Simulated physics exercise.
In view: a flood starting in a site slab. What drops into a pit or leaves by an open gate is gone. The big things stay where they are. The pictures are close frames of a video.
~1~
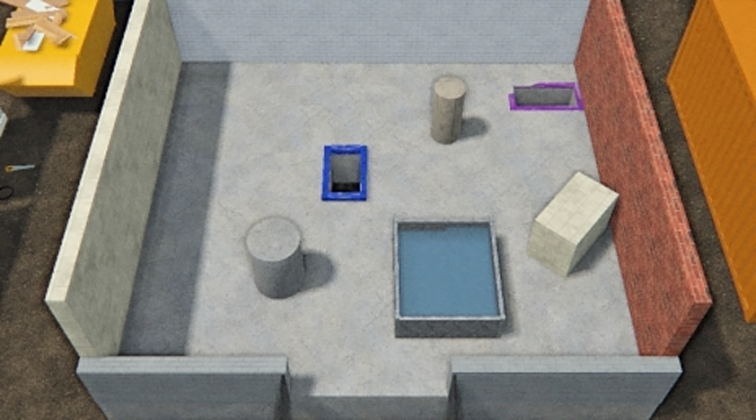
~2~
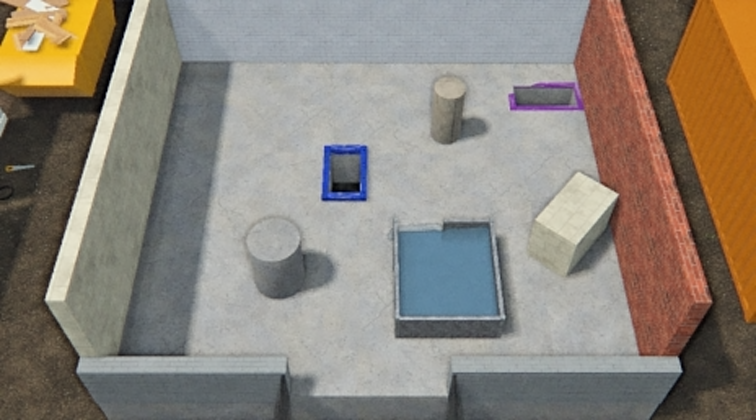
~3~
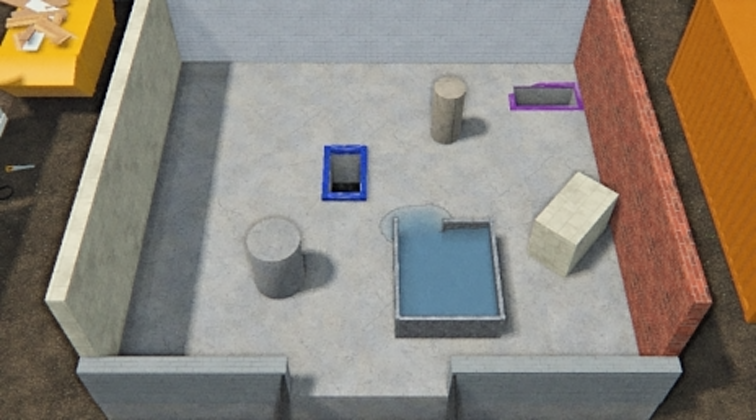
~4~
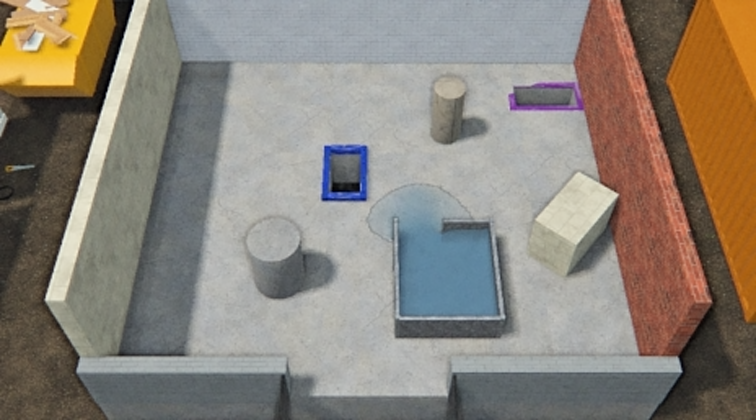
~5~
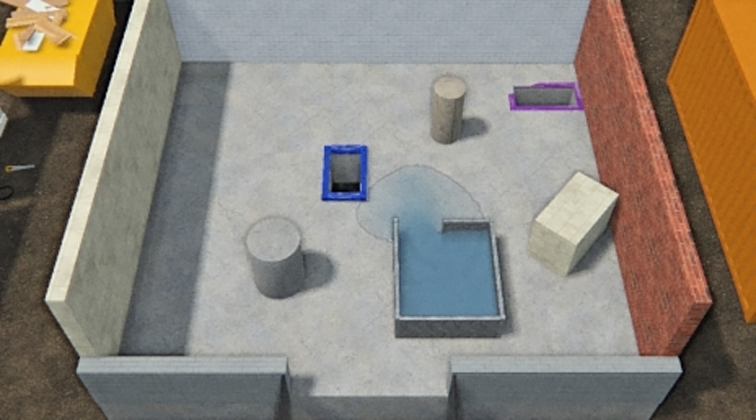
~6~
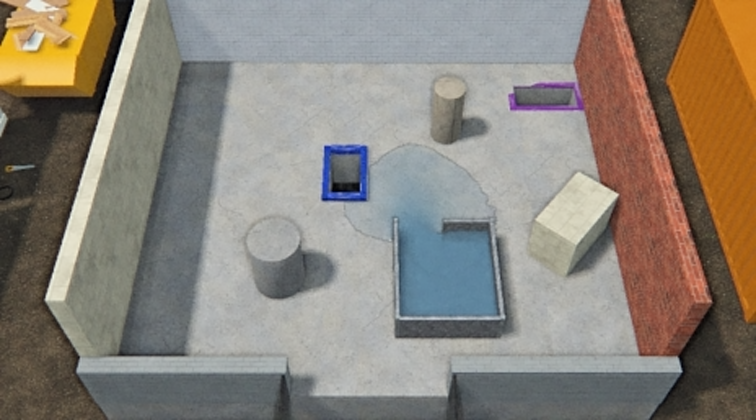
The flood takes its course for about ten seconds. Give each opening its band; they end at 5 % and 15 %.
The gate takes less than 5 %; the blue pit takes less than 5 %; the purple pit takes more than 15 %.
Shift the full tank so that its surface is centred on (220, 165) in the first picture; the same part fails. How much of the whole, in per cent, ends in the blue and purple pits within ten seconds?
Roughly, in per cent: Blue 0, purple 14.
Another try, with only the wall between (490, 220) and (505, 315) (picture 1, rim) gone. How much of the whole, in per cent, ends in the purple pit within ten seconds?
In per cent: Purple 15.
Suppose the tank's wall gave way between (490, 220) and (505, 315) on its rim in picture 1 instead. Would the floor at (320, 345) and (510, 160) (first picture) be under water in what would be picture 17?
In turn: Free of water, wet.
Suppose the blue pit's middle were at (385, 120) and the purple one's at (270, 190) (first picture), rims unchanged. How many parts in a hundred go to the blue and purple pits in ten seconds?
In per cent: Blue 2, purple 6.
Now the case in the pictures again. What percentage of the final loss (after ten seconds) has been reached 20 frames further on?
I make it 20 per cent.
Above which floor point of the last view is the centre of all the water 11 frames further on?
I would point to (427, 224).
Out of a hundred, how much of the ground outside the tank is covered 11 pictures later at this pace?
Close to 20 %.
A moment on, water covers 15 % of the floor; the gate 0 %, the blue pit 0 %, the purple pit 0 %.
Next, water covers 20 % of the floor; the gate 0 %, the blue pit 1 %, the purple pit 0 %.
Then, water covers 25 % of the floor; the gate 0 %, the blue pit 2 %, the purple pit 2 %.
Later, water covers 45 % of the floor; the gate 0 %, the blue pit 2 %, the purple pit 10 %.
In the end, water covers 60 % of the floor; the gate 0 %, the blue pit 2 %, the purple pit 20 %.
